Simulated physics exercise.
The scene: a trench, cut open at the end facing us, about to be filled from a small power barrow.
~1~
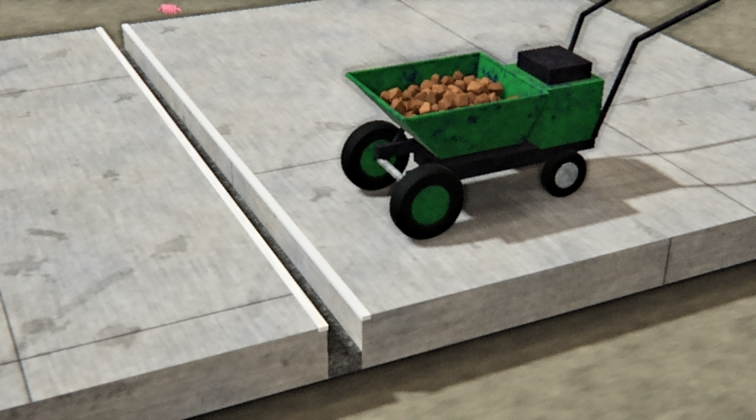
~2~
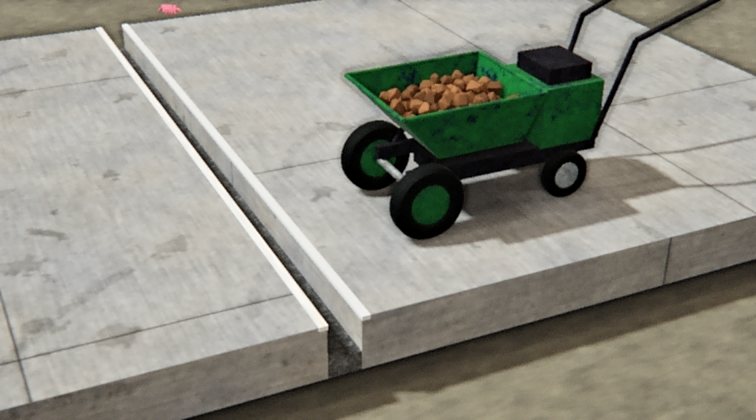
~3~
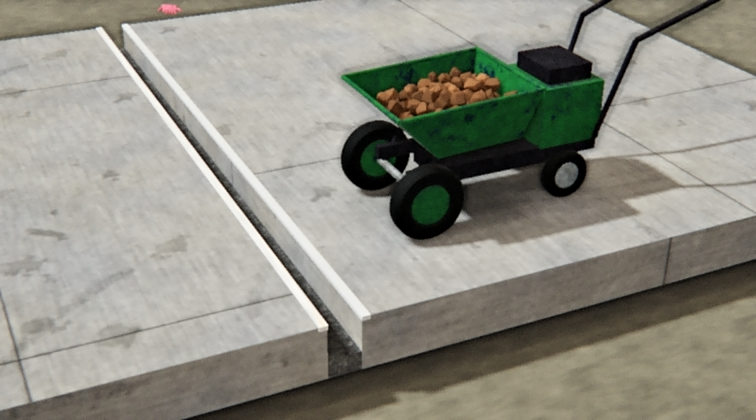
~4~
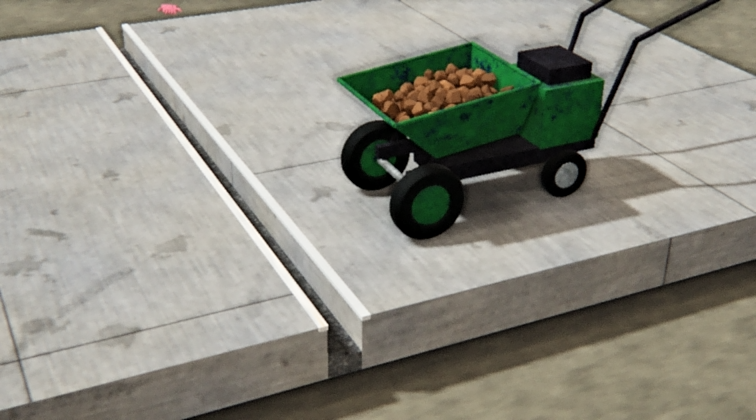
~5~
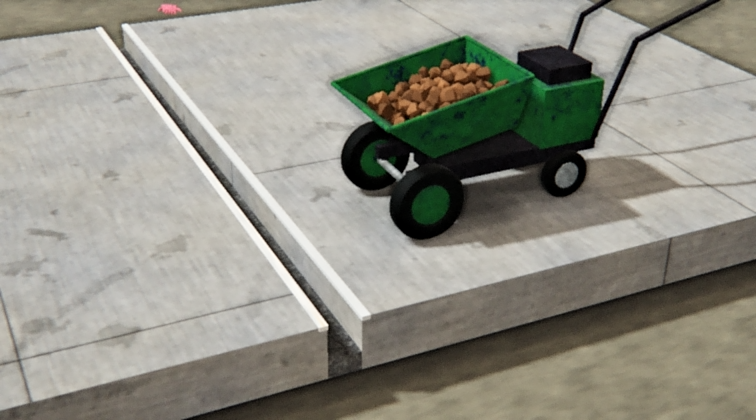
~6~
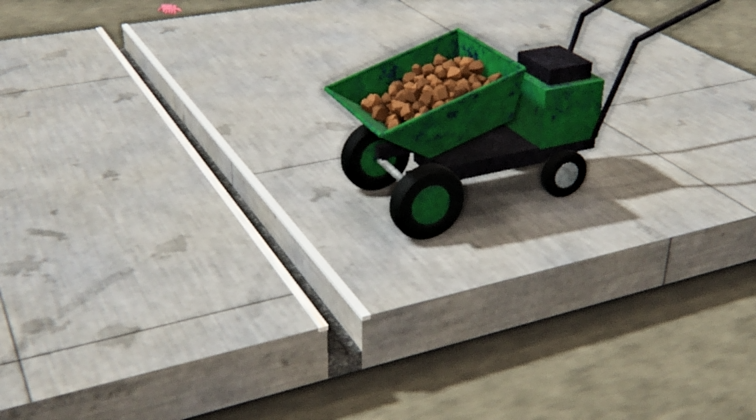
A green power barrow with black handles and a skip of brown clods stands right of centre on a pale grey slab. Seen from above and to one side, a narrow, pale-edged trench runs from the upper left to the slab's cut near end, with a small pink object beyond. The skip slowly tips forward and left, clods still inside, while the wheels and view stay still.
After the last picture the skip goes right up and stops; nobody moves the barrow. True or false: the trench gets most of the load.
True.
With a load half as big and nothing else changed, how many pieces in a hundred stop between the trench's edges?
About 90 per cent.
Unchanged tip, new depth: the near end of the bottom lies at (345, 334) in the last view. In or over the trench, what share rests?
40 %, roughly.
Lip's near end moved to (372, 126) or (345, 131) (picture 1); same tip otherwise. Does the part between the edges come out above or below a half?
A minority, then a minority.
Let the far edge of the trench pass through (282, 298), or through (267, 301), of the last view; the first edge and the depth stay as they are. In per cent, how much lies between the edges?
Result, try 1: 90 in a hundred; try 2: 100 in a hundred.
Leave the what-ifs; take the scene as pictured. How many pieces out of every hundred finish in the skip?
Share in the skip: Around 0 %.
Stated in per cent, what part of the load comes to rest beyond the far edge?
Share of load: Near 20 %.
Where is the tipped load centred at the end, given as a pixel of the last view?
Roughly pixel (277, 236).
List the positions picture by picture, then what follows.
Lip of the skip (404, 120), level; top of the load (456, 94), clay clods; first edge of the trench (340, 284); far edge (299, 294), the trench under half as wide as the skip, and about as deep as wide, in the first picture.
Lip of the skip (403, 121), level; top of the load (456, 93), in the second picture.
Lip of the skip (400, 123), tipped barely; top of the load (453, 92), in the third picture.
Lip of the skip (395, 126), tipped a little; top of the load (449, 89), in the fourth picture.
Lip of the skip (388, 130), tipped a little; top of the load (462, 78), in the fifth picture.
Lip of the skip (381, 136), tipped clearly; top of the load (461, 86); first edge of the trench (340, 284); far edge (299, 294), in the sixth picture.
Just after the last frame, skip tipped steeply; every one in the skip.
A moment on, skip tipped steeply; the larger part in the skip; about a tenth short of the trench; about a tenth in or heaped over the trench; just a few falling.
Further on, skip tipped right over; about a tenth in the skip; about a tenth short of the trench; roughly two thirds in or heaped over the trench; roughly a quarter beyond it.
When it is over, skip tipped right over; about a tenth short of the trench; roughly two thirds in or heaped over the trench; roughly a quarter beyond it.
